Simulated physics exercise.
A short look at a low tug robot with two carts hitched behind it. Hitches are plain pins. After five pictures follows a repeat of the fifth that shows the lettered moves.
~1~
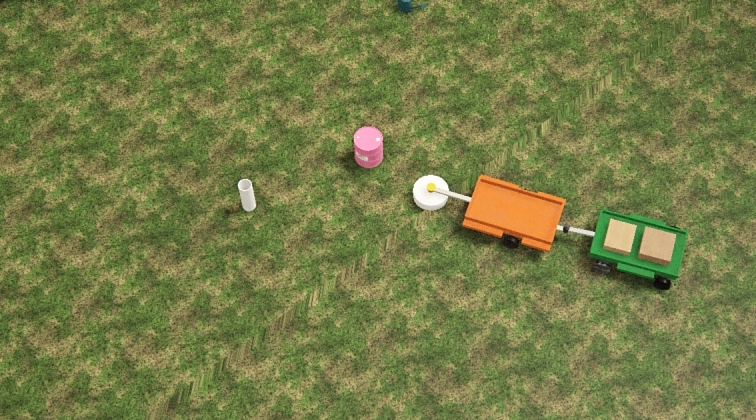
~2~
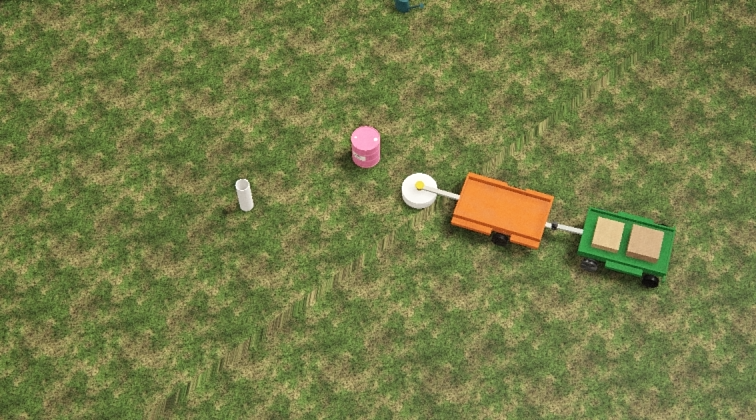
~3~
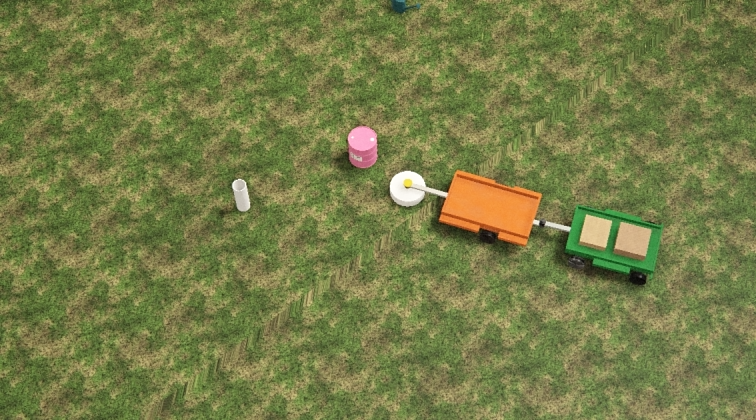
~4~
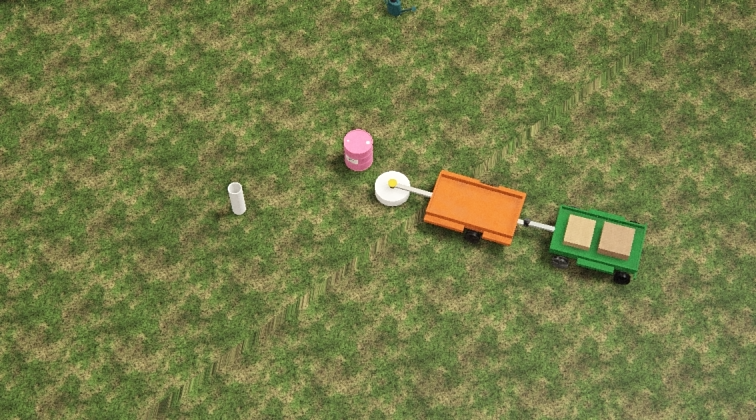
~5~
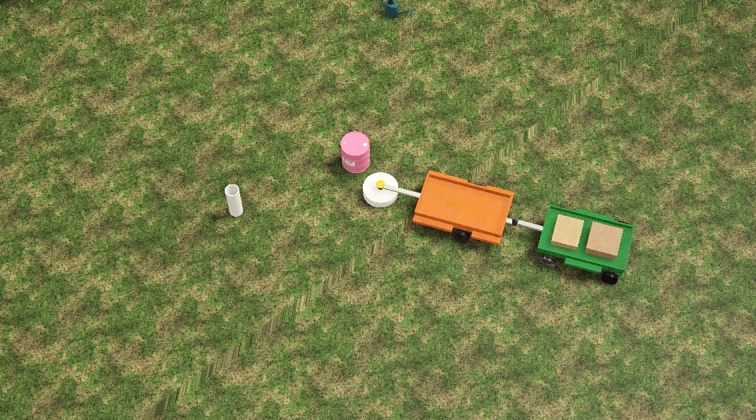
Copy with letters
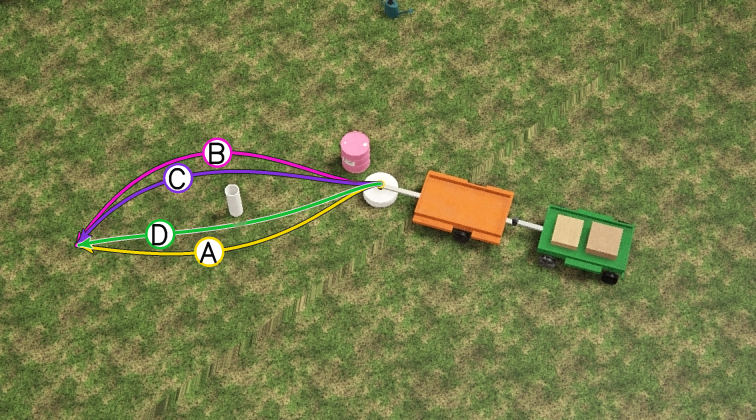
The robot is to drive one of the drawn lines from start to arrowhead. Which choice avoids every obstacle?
Choose route A.
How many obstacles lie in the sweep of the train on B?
One.
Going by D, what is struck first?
First the white post.
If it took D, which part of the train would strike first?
It is the orange cart.
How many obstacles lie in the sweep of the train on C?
Two.
On the copy, A from (381, 184) via (236, 247) to (81, 246); B from (381, 184) via (217, 153) to (76, 246); C from (381, 184) via (224, 172) to (79, 242); D from (381, 184) via (234, 225) to (79, 245).
On A. First, robot (285, 237), last cart (491, 211).
Then, robot (174, 259), last cart (384, 215).
Finally, robot (79, 251), last cart (292, 233); nothing has been touched.
By contrast, B meets the pink keg; C meets the pink keg and white post; D meets the white post.
